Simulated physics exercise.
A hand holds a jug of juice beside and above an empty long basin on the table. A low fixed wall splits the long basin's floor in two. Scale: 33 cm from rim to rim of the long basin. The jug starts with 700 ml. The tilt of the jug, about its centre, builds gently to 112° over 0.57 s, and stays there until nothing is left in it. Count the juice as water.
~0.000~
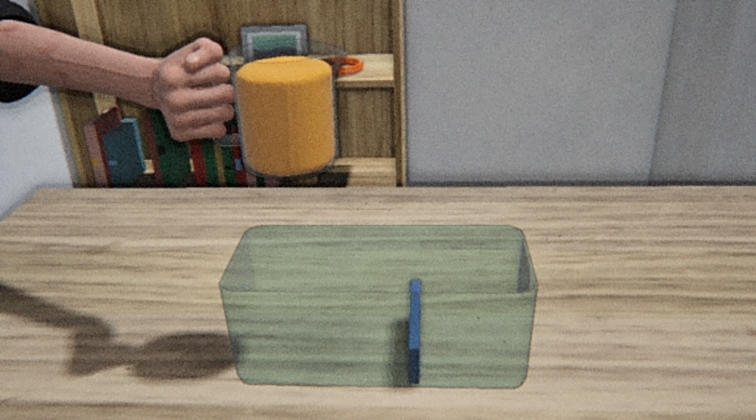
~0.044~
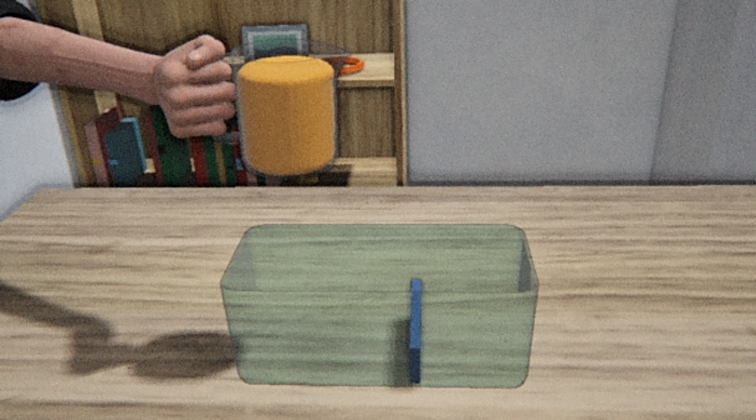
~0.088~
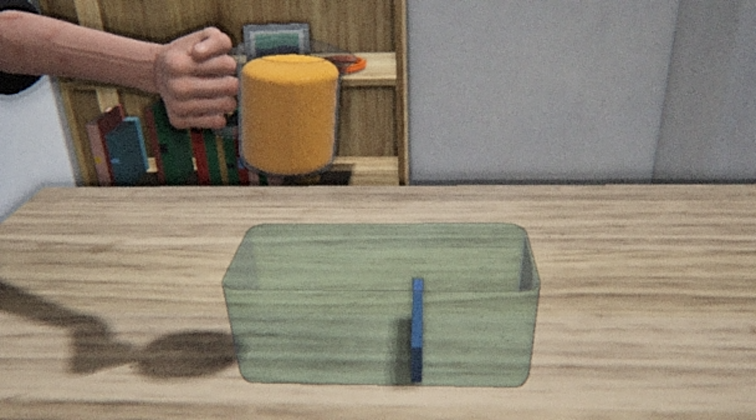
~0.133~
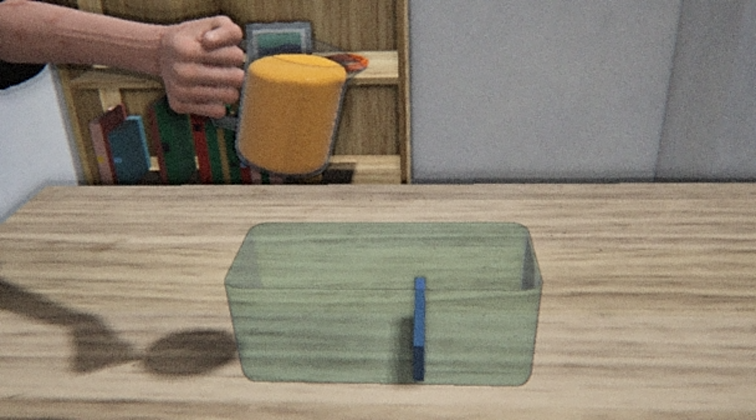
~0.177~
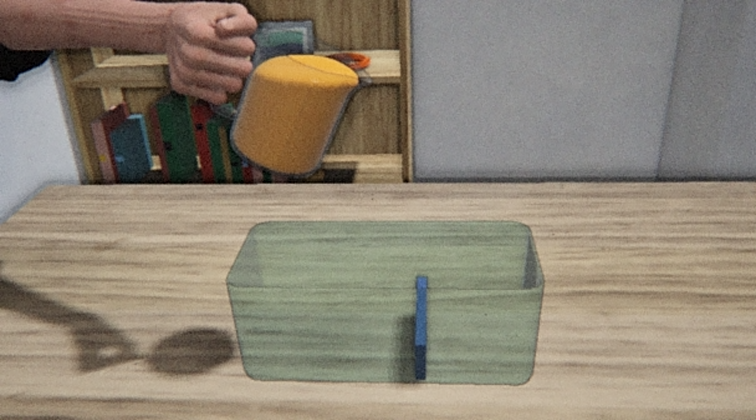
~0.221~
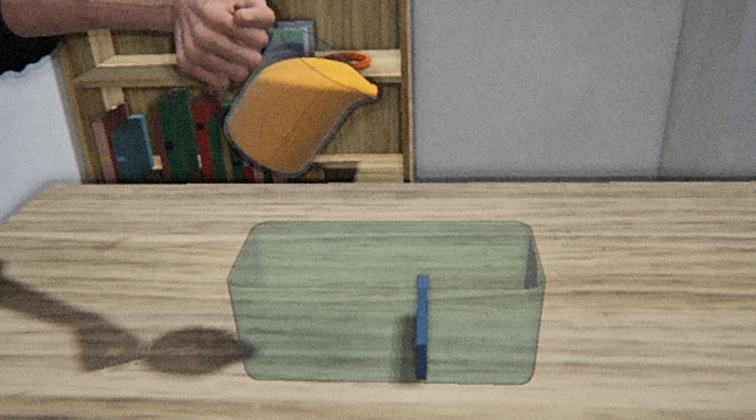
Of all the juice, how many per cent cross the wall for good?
Roughly 59 per cent is past the wall.
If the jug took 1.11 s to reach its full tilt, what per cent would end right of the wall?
Then about 75 per cent.
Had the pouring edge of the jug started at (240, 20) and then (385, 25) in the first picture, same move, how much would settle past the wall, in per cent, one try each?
First 10, then 85 per cent.
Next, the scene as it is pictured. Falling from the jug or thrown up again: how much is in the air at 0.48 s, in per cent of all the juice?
Near 34 in a hundred.
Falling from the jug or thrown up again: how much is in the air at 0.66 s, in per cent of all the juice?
About 20 per cent.
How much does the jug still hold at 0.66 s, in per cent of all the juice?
Near 10 in a hundred.
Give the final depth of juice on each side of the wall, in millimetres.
Some 10 mm on the left and 26 mm on the right.
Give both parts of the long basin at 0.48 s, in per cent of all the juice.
Some 0 per cent left and 14 right.
By 0.48 s the tilt is 105° and 51 per cent is still to pour, 0 is left of the wall and 15 right of it.
By 0.66 s the tilt is 112° and 10 per cent is still to pour, 23 is left of the wall and 47 right of it.
By 0.86 s the tilt is 112° and 1 per cent is still to pour, 35 is left of the wall and 59 right of it.
By 1.07 s the tilt is 112° and 0 per cent is still to pour, 38 is left of the wall and 59 right of it.
At rest 38 per cent lies left of the wall, 59 right of it and 3 outside.
